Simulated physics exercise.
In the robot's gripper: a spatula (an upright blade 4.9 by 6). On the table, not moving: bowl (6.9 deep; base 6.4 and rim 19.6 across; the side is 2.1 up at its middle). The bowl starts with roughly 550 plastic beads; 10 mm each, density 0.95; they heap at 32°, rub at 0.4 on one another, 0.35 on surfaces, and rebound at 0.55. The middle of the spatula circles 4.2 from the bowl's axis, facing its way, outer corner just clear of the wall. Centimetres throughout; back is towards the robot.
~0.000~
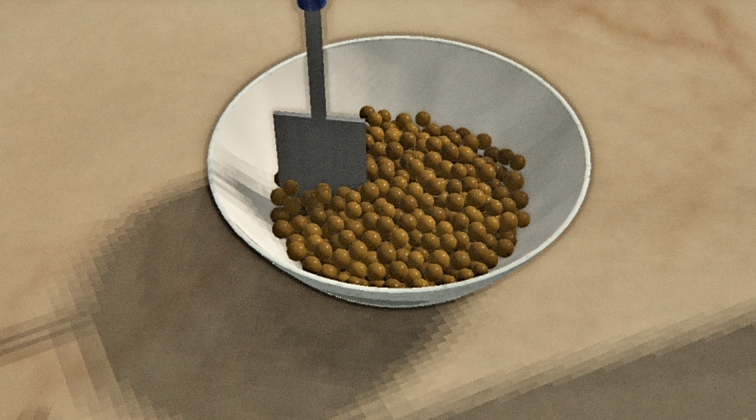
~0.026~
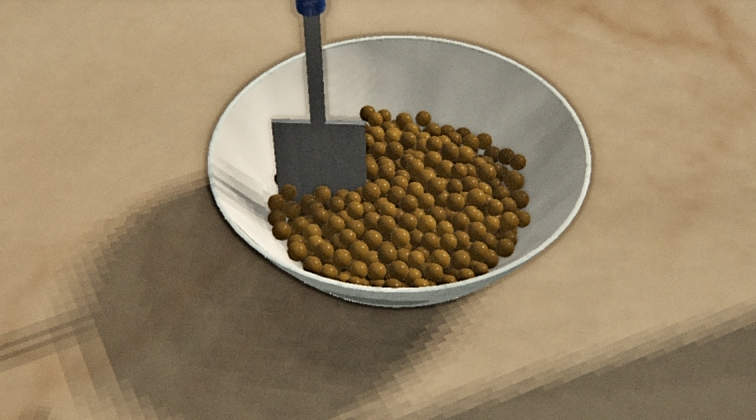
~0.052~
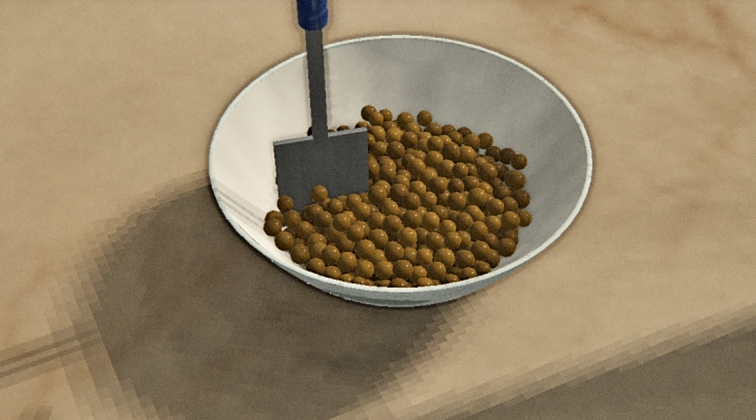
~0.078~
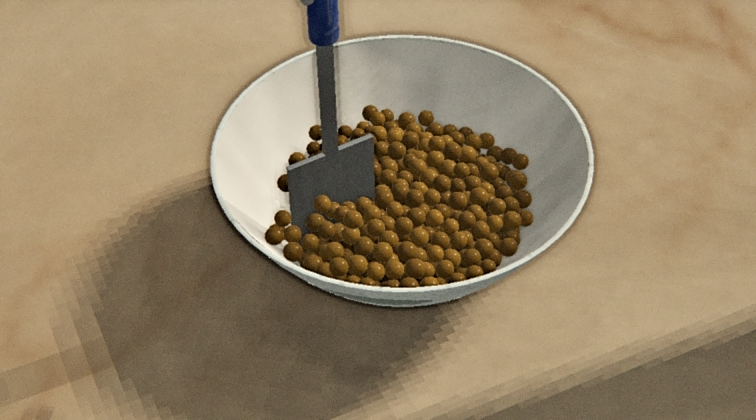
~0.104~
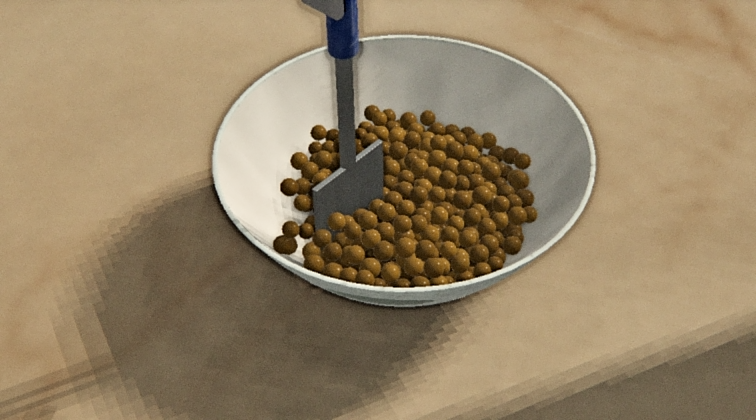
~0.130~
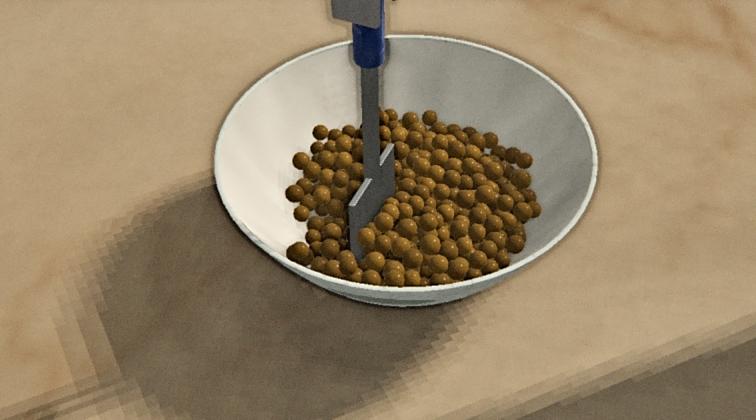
A spatula held by a gripper turns and sweeps rightward through brown beads in a bowl.
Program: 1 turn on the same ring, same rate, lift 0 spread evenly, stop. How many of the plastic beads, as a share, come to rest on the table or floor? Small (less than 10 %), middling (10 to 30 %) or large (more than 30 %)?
Answer: Middling; 10 to 30 % of the plastic beads finish on the table or floor.
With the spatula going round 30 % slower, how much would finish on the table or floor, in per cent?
It would be near 5 per cent.
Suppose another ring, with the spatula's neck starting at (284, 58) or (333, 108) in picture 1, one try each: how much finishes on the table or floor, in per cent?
Some 0 and 5 per cent.
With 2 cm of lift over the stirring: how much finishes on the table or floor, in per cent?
Some 5 per cent.
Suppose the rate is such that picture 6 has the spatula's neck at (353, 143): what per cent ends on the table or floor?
Some 5 per cent.
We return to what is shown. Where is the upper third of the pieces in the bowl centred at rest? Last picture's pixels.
Near (336, 218).
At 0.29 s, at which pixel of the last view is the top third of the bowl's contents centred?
At about (520, 145).
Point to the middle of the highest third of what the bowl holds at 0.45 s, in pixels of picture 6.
Around (358, 102).
After 0.29 s, 184° round, highest piece 9 above the table; 536 in the bowl, 14 in flight or on the tool.
After 0.45 s, 292° round, highest piece 9 above the table; 490 in the bowl, 35 on the table or floor, 25 in flight or on the tool.
After 0.73 s, 0° round, highest piece 7 above the table; 463 in the bowl, 84 on the table or floor, 3 in flight or on the tool.
After 1.43 s, 0° round, highest piece 6 above the table; 463 in the bowl, 87 on the table or floor.
In the end, 463 in the bowl, 87 on the table or floor. That is 16 % on the table or floor.
